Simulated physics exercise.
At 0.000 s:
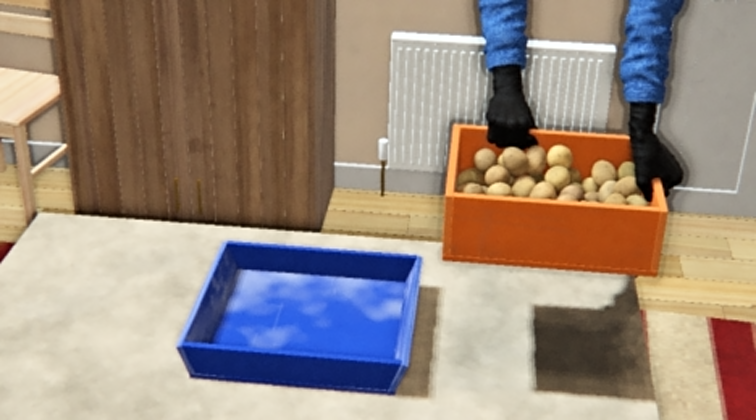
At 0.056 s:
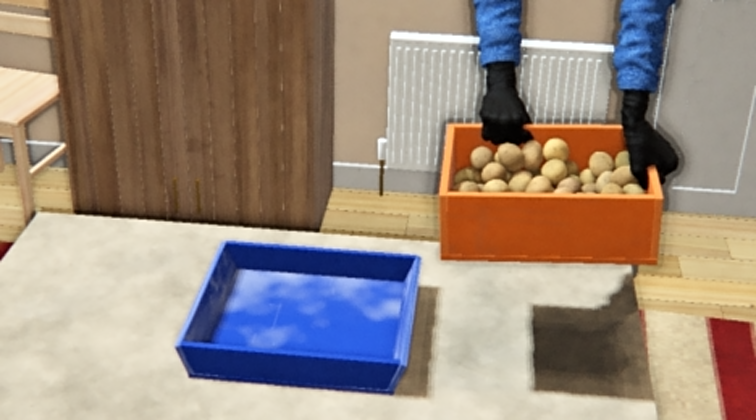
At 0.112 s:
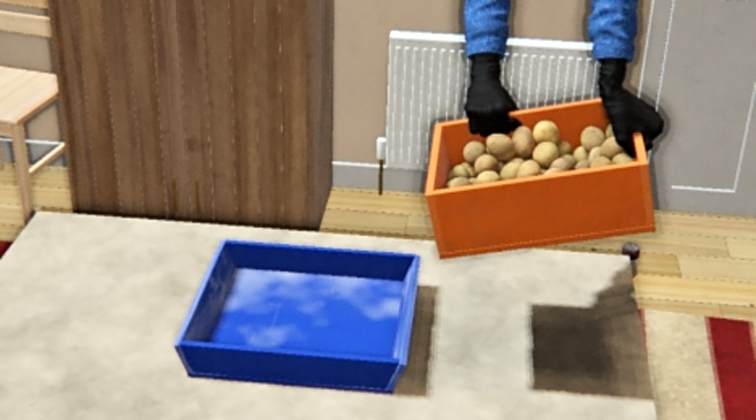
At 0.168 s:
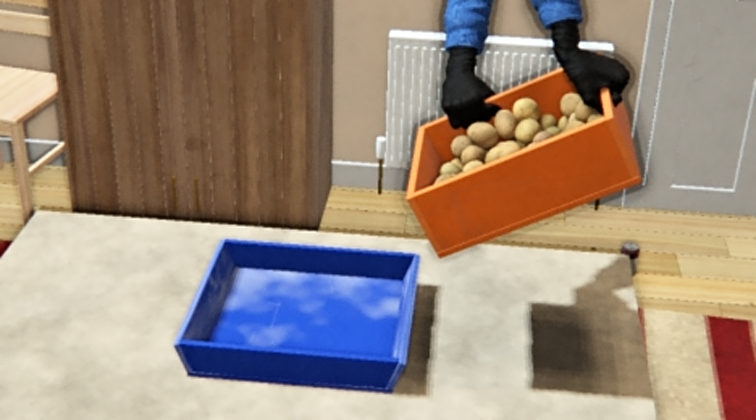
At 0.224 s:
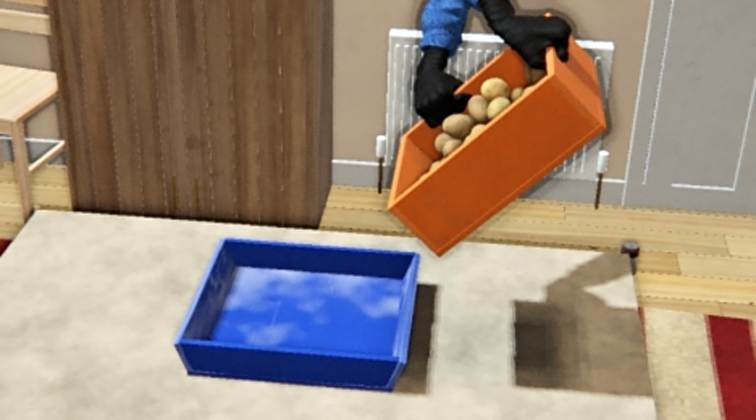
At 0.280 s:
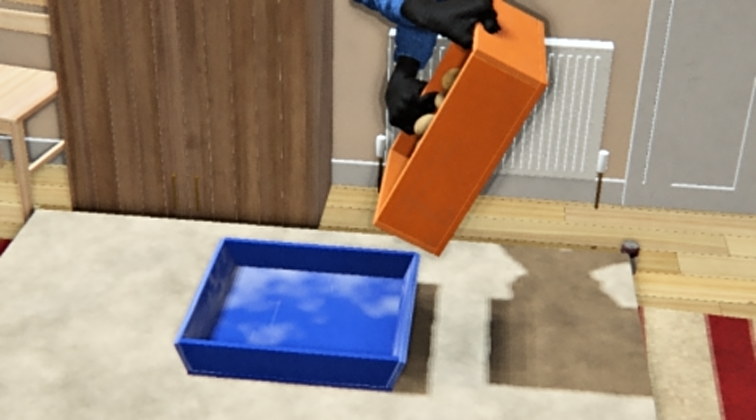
Gloved hands lift an orange crate of round, tan objects and tilt it steeply leftward.
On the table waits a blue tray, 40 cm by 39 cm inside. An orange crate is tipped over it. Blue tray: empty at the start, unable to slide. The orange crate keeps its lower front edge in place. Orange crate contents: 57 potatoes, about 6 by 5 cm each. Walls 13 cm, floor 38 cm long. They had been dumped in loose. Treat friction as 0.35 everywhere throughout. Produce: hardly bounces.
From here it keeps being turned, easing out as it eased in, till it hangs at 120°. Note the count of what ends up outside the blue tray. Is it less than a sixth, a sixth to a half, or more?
Bet you between one sixth and a half ends up outside.
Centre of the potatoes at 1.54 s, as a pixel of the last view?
Estimated centre in the last picture: (237, 310).
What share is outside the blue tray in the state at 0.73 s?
Share at that moment: About 35 %.
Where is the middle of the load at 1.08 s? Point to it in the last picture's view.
Centre estimate - approximately (235, 314).
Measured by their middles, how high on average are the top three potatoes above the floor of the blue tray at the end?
I'd say near 6 cm.
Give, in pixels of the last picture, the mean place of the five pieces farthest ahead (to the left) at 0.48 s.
Their centre is around (262, 113).
After 0.48 s, tilt 117°; 34 still in the orange crate and 23 in the air.
After 0.73 s, tilt 120°; 31 in the blue tray, 20 outside the blue tray and 6 in the air.
After 1.08 s, tilt 120°; 36 in the blue tray and 21 outside the blue tray.
Final count (at 1.54 s), 36 in the blue tray and 21 outside the blue tray. Asked share, 21 of 57, 37 per cent.
